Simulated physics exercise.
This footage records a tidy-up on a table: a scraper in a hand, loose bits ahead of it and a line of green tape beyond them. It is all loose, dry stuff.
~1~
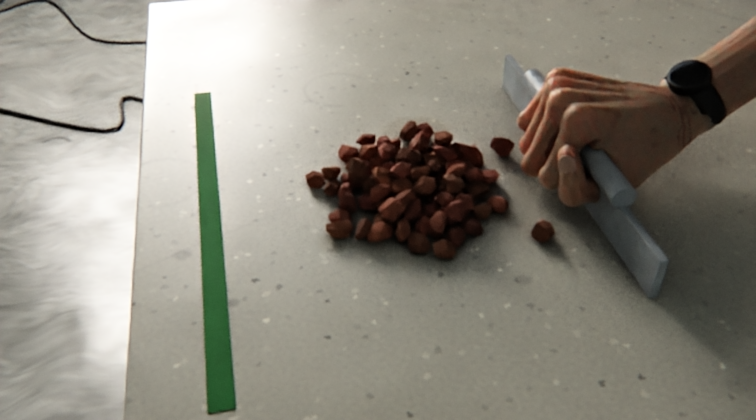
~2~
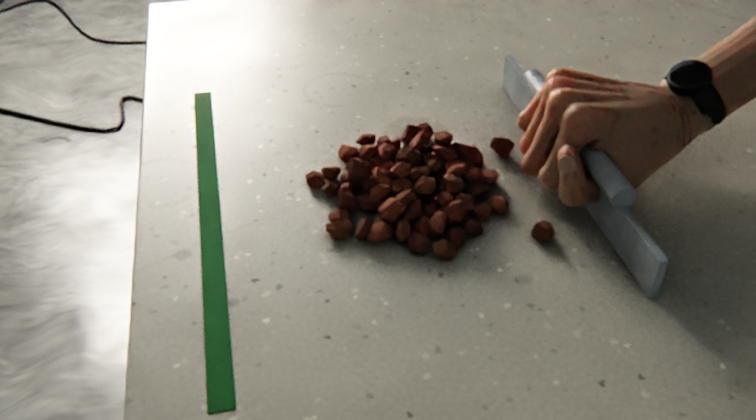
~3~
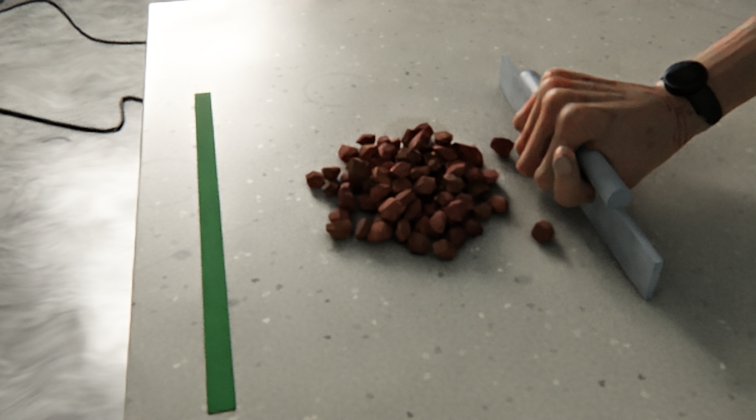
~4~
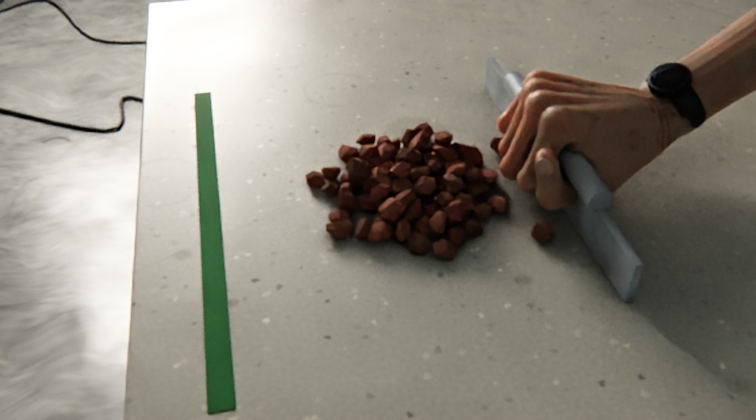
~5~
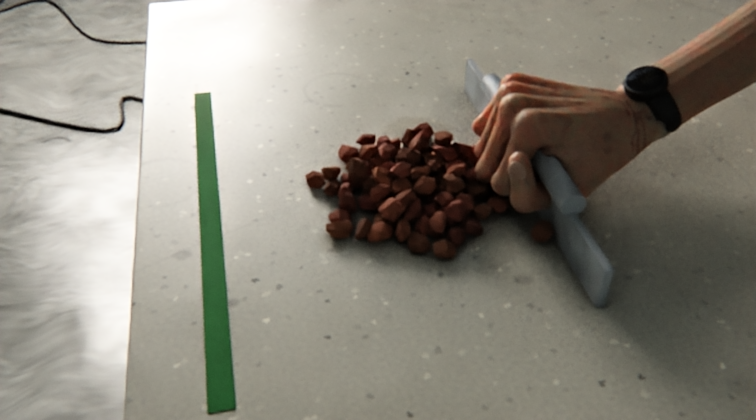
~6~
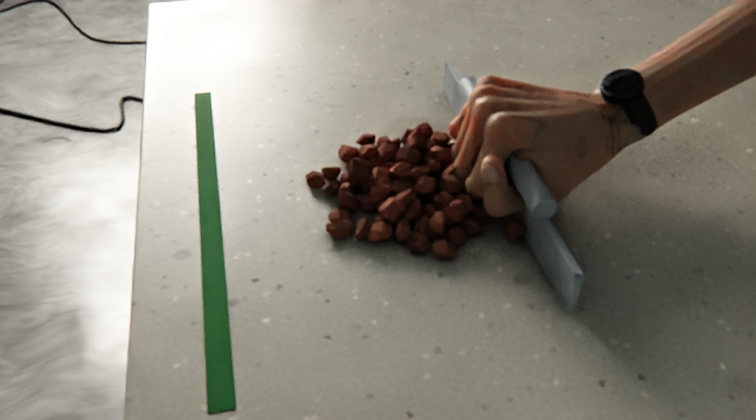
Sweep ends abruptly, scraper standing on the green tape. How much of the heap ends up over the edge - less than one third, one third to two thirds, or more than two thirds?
The part left behind sits above a third and below two thirds.
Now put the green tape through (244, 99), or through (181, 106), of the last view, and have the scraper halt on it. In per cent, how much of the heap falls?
Note: Case one around 10 in a hundred, case two around 80 in a hundred.
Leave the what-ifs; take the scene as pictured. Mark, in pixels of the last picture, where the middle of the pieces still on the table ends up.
Centre at close to (167, 217) in the last picture.
Just after the last frame, scraper still moving, near (347, 167); heap all on the table, its front near (220, 187).
A moment on, scraper stopped at the green tape; heap roughly a third over the edge.
Further on, scraper stopped at the green tape; heap roughly half over the edge.
When it is over, scraper stopped at the green tape; heap roughly half over the edge.
